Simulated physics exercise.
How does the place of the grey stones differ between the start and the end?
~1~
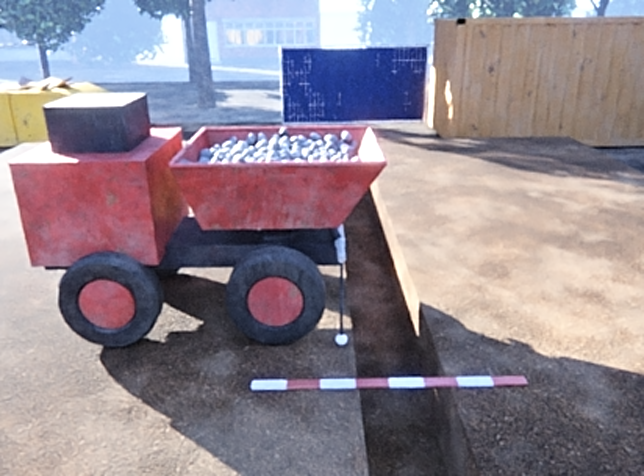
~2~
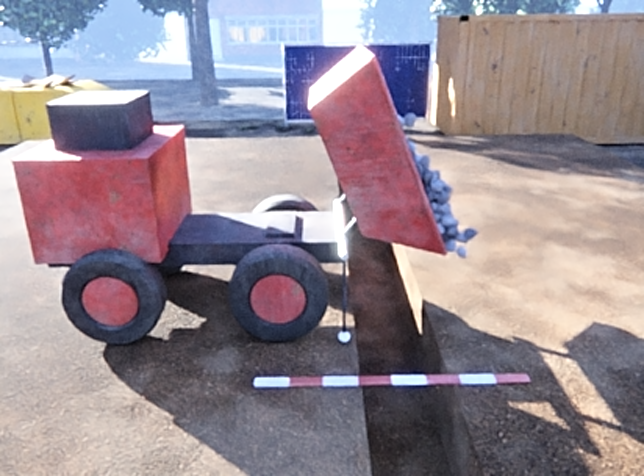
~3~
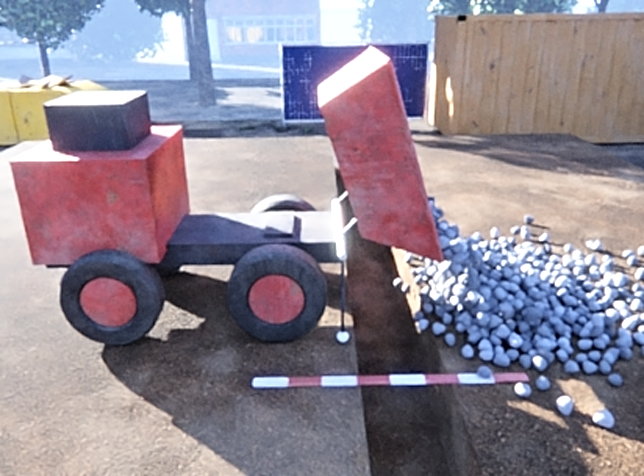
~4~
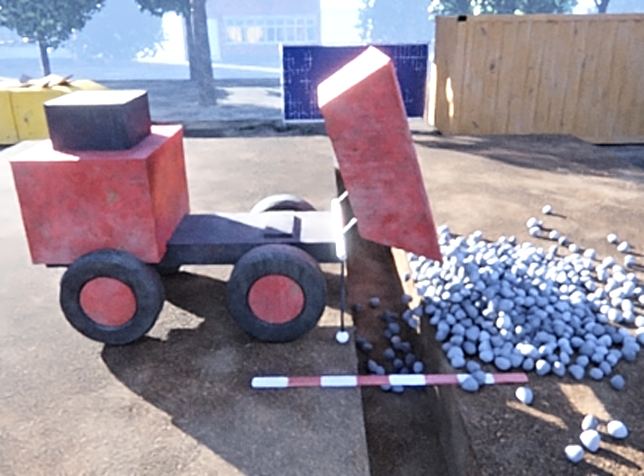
At the start the stones sit in the raised red body of the dumper. At the end they lie lower and to the right, mostly spread on the ground beyond the trench, with a few down in it.
